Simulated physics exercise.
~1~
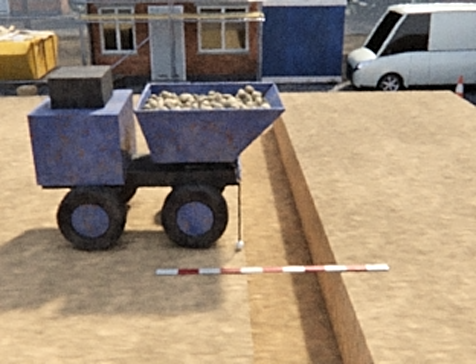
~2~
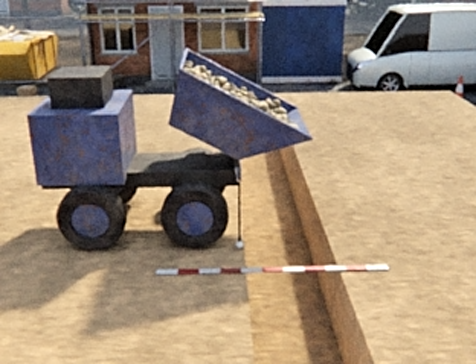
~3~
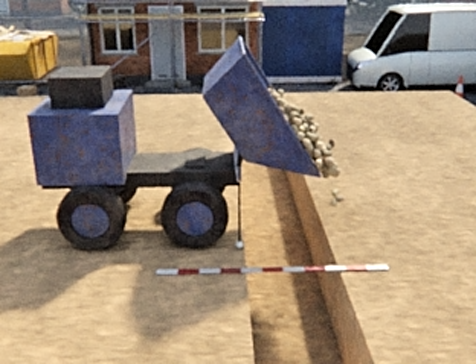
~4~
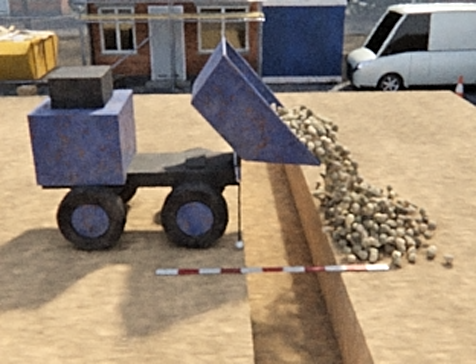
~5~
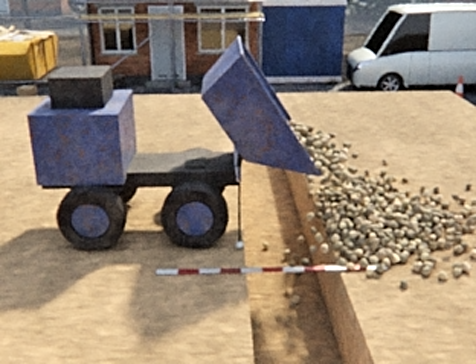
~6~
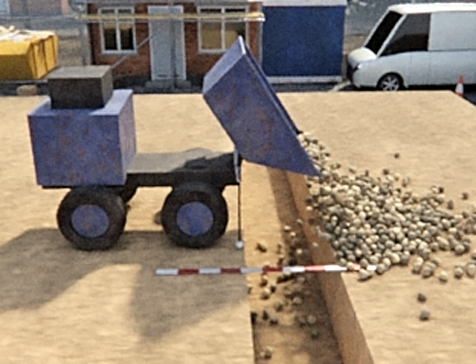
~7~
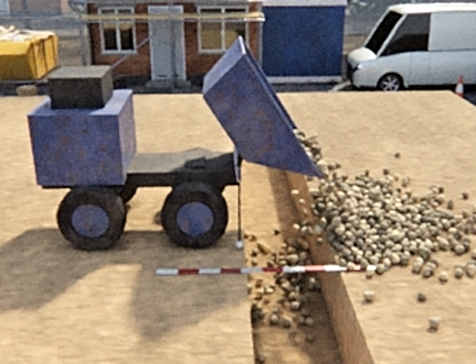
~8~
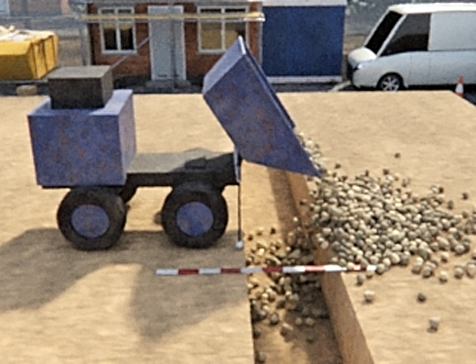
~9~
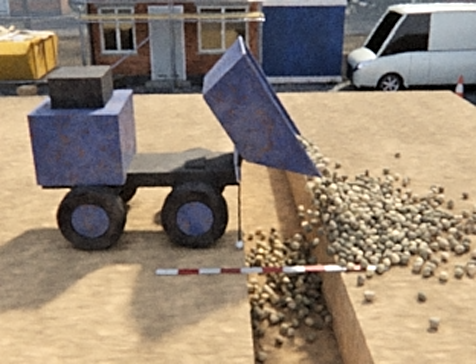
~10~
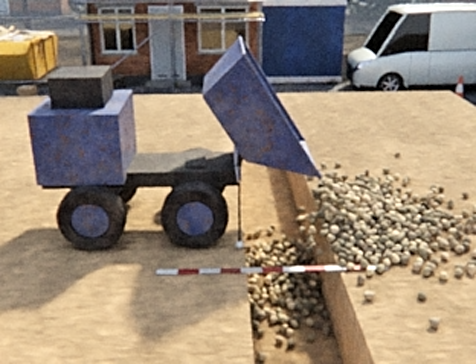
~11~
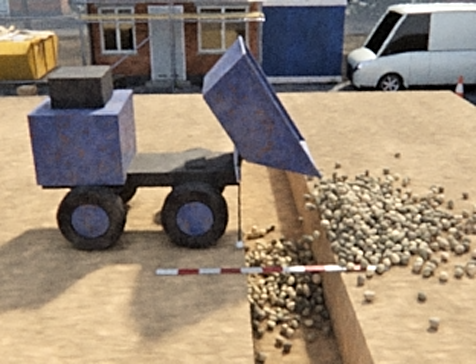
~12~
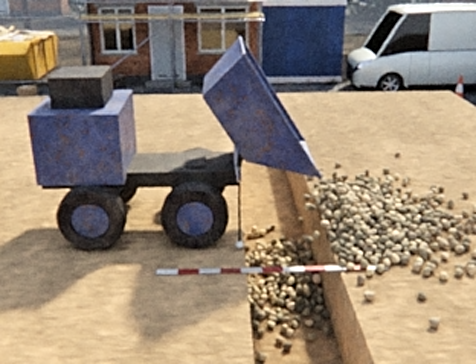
A blue dumper with black wheels stands at left on sandy ground, seen from the side and slightly above, its body heaped with pale round stones. Ahead lies a straight-sided trench, with a red and white staff across it; a brick building, a yellow skip and a white van stand behind. The body tips steeply forward, and stones begin spilling from its lip. It jerks back and forward, and the stones pour over the trench and spread on the far side. The body then holds still while more stones drop into the trench. Finally the body looks empty, with most stones beyond the trench and a smaller pile inside.
